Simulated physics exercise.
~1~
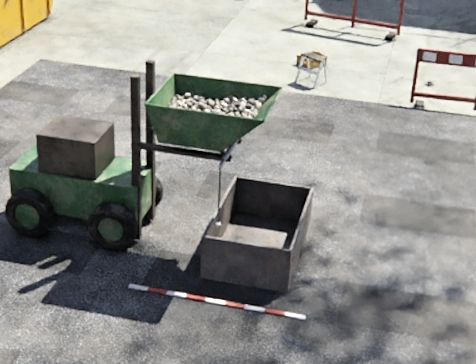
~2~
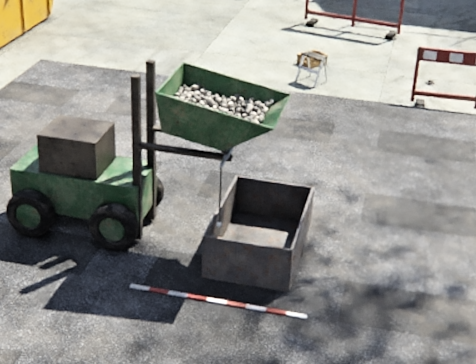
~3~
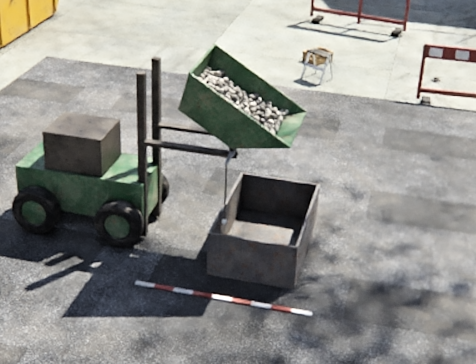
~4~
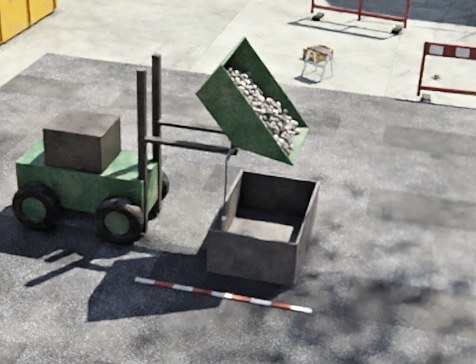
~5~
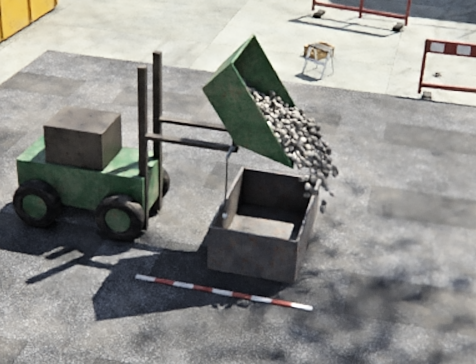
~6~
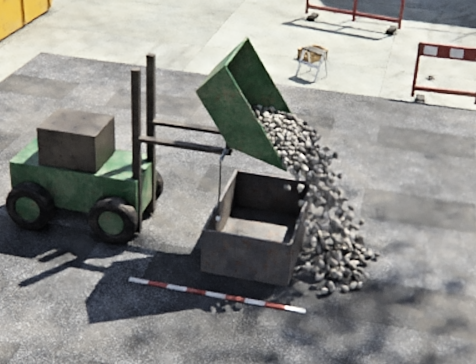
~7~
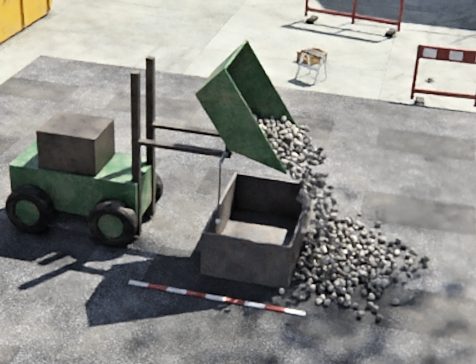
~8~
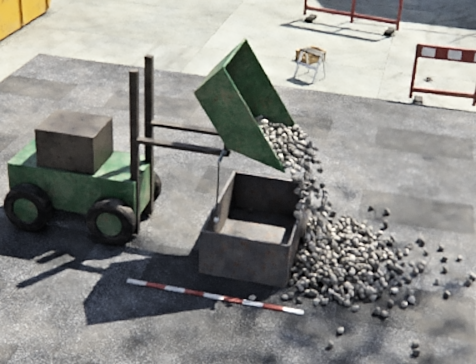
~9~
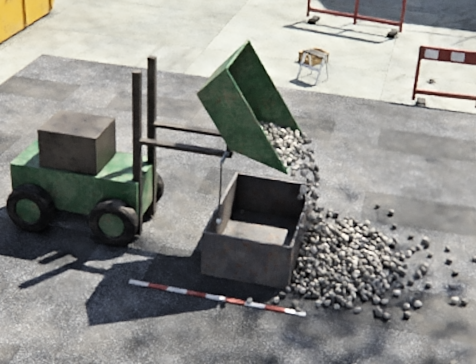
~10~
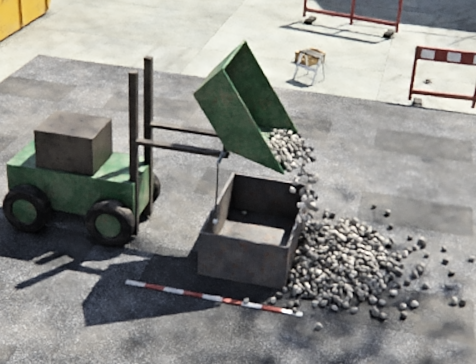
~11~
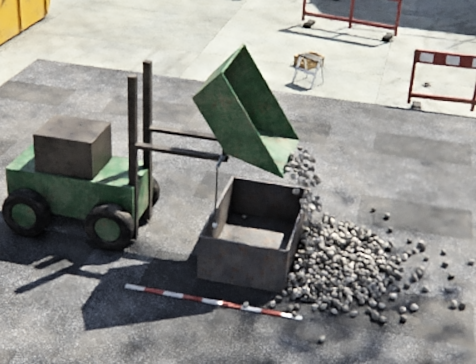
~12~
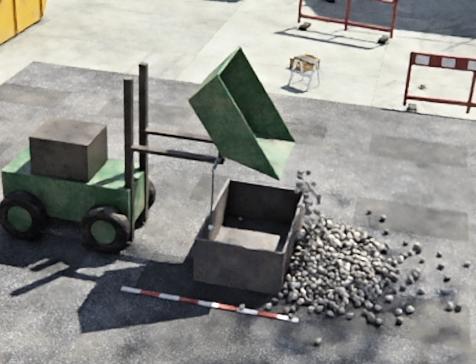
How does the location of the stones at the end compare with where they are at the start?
At the start the stones sit in the raised green skip, and by the end they lie spread on the pavement to the right of the dark bin.
In this clip, a green fork truck tips its raised green skip of round grey stones to the right above an open dark bin. The stones pour past the bin's right side and end scattered on the pavement, leaving the skip tilted and empty.
